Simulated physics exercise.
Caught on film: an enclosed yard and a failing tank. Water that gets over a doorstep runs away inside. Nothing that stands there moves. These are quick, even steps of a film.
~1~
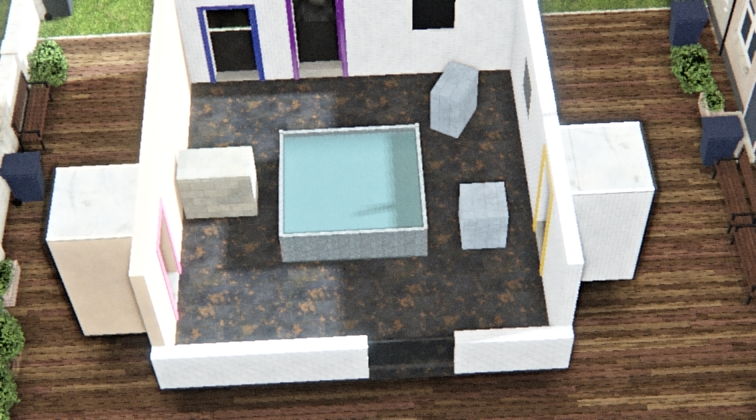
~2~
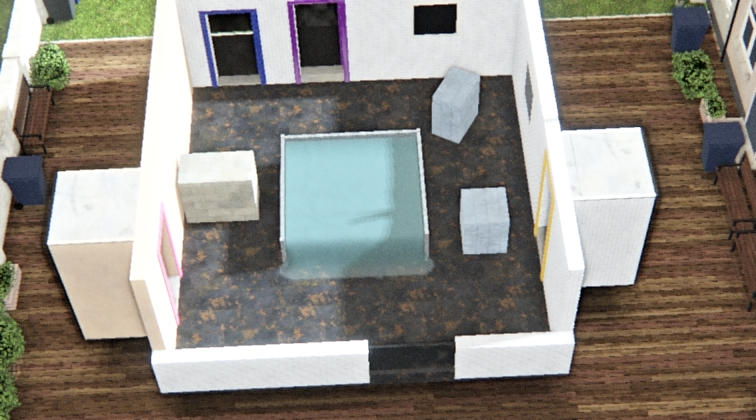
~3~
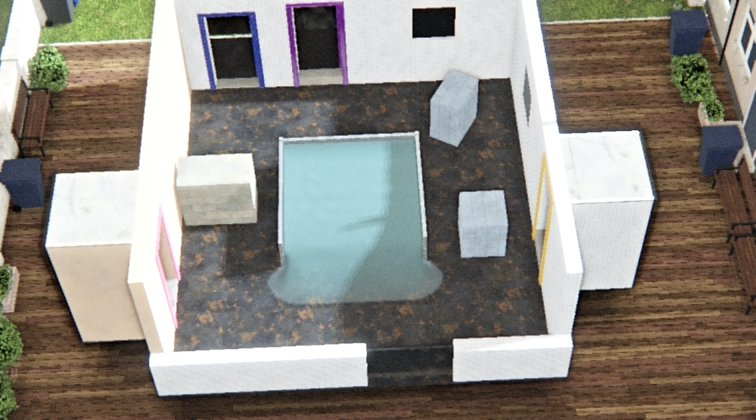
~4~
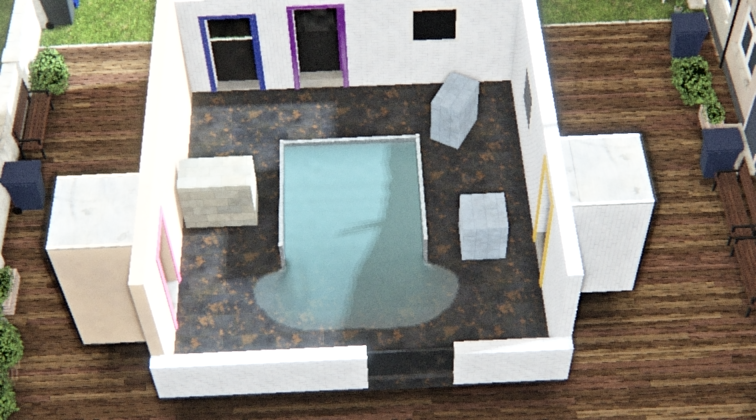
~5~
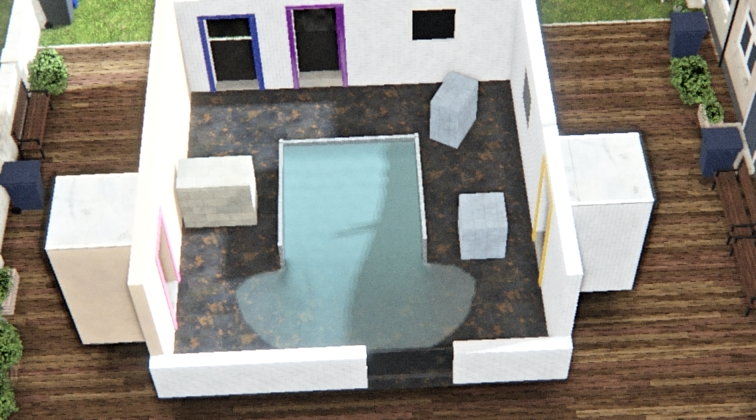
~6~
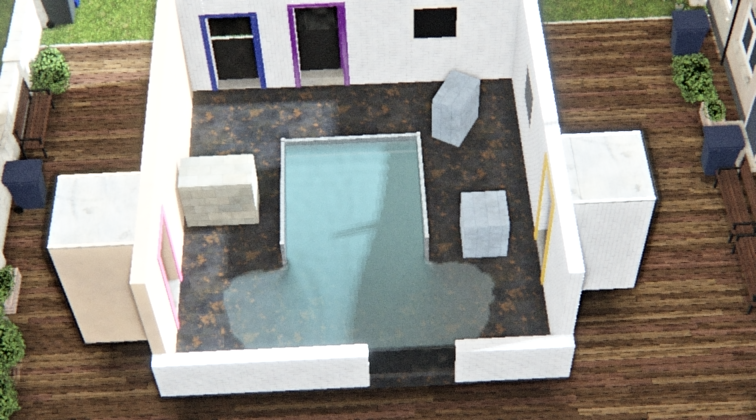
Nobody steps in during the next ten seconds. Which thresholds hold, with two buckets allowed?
In the end: The purple door holds within the limit; the blue door floods; the pink door floods; the yellow door holds within the limit.
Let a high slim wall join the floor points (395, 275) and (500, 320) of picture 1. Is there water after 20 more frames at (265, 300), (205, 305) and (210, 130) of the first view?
In turn: Flooded, wet, no water.
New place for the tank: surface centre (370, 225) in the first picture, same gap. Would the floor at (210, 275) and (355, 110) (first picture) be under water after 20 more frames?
As listed: Awash, no water.
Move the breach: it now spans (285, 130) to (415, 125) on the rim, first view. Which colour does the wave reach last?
It is the one in pink.
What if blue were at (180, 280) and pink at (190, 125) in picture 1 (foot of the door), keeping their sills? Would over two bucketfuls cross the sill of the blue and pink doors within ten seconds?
In short: Blue goes over, pink stays under.
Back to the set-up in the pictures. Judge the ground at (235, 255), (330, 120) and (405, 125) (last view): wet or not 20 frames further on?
As listed: Covered, free of water, free of water.
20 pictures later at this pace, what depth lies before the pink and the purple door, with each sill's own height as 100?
In turn 240 and 0 per cent.
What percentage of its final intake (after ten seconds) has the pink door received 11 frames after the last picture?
Roughly 0 per cent.
A moment on, water covers 30 % of the floor; the purple door not reached, the blue door not reached, the pink door not reached, the yellow door not reached.
Next, water covers 30 % of the floor; the purple door not reached, the blue door not reached, the pink door wet at the sill, nothing in, the yellow door not reached.
Then, water covers 55 % of the floor; the purple door not reached, the blue door not reached, the pink door over two buckets in, the yellow door wet at the sill, nothing in.
Later, water covers 90 % of the floor; the purple door wet at the sill, nothing in, the blue door wet at the sill, nothing in, the pink door far over two buckets in, the yellow door wet at the sill, nothing in.
In the end, water covers 100 % of the floor; the purple door wet at the sill, nothing in, the blue door far over two buckets in, the pink door far over two buckets in, the yellow door wet at the sill, nothing in.
